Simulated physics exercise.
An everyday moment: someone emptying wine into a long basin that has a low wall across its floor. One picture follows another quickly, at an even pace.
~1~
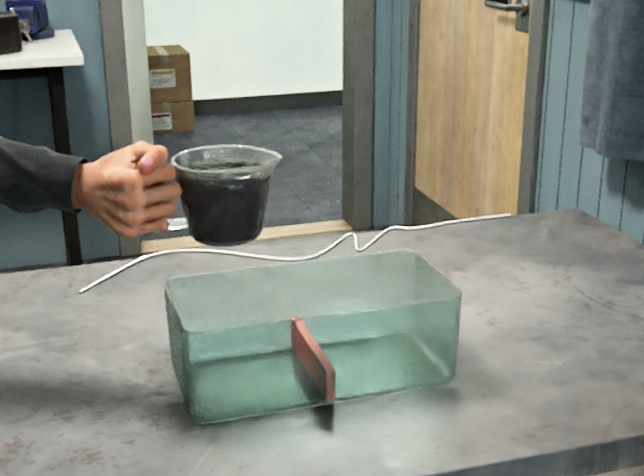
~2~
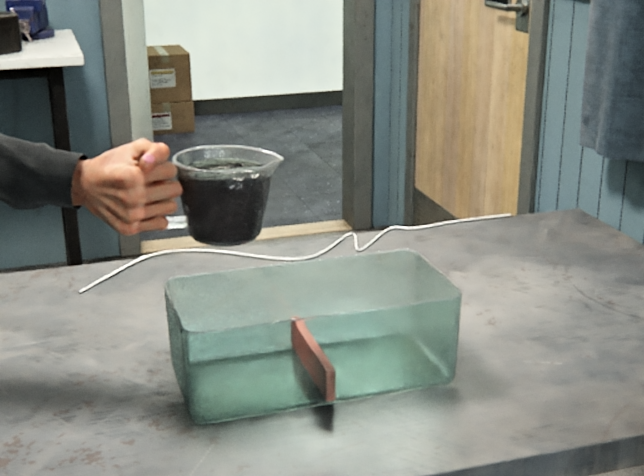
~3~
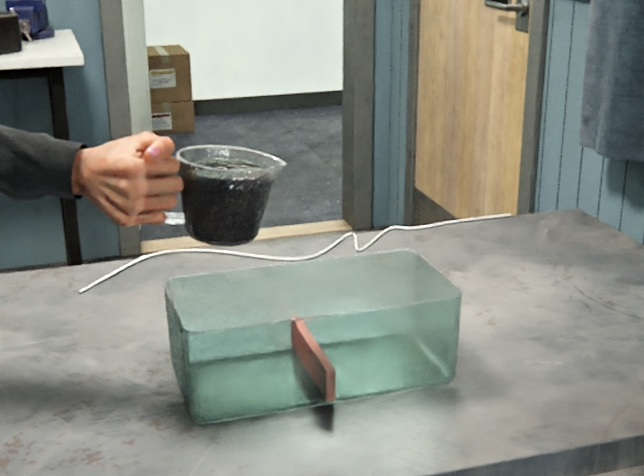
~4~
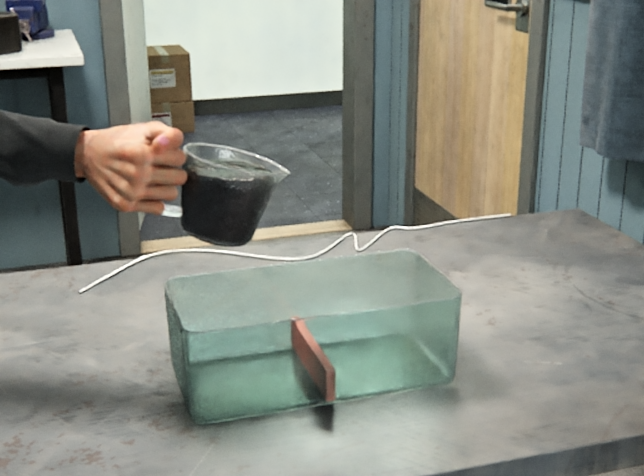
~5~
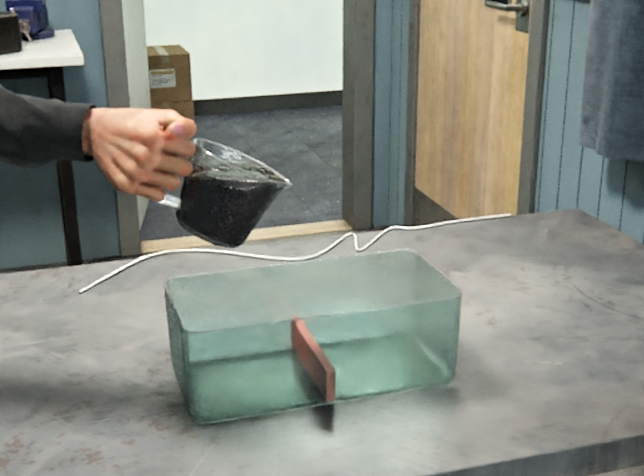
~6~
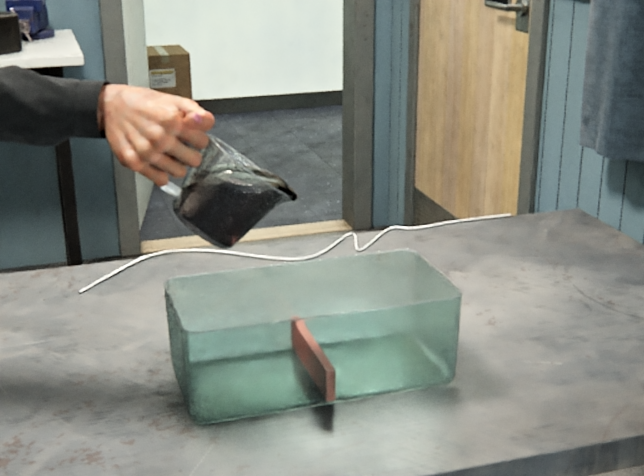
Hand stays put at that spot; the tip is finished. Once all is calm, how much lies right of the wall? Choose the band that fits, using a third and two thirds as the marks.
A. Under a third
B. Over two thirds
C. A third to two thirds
(C) A third to two thirds.
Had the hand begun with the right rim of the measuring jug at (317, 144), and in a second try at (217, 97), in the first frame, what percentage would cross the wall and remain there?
85 % and 10 %.
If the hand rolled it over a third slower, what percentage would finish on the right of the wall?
It comes to some 65 in a hundred.
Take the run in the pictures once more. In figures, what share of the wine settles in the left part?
Near 50 in a hundred.
A moment on, the measuring jug is tipped right over and 21 per cent is still to pour, 12 is left of the wall and 39 right of it.
Next, the measuring jug is tipped right over and 0 per cent is still to pour, 50 is left of the wall and 46 right of it.
Then the measuring jug is tipped right over and 0 per cent is still to pour, 49 is left of the wall and 47 right of it.
Later the measuring jug is tipped right over and 0 per cent is still to pour, 50 is left of the wall and 47 right of it.
Finally, 50 per cent lies left of the wall, 47 right of it and 3 outside.
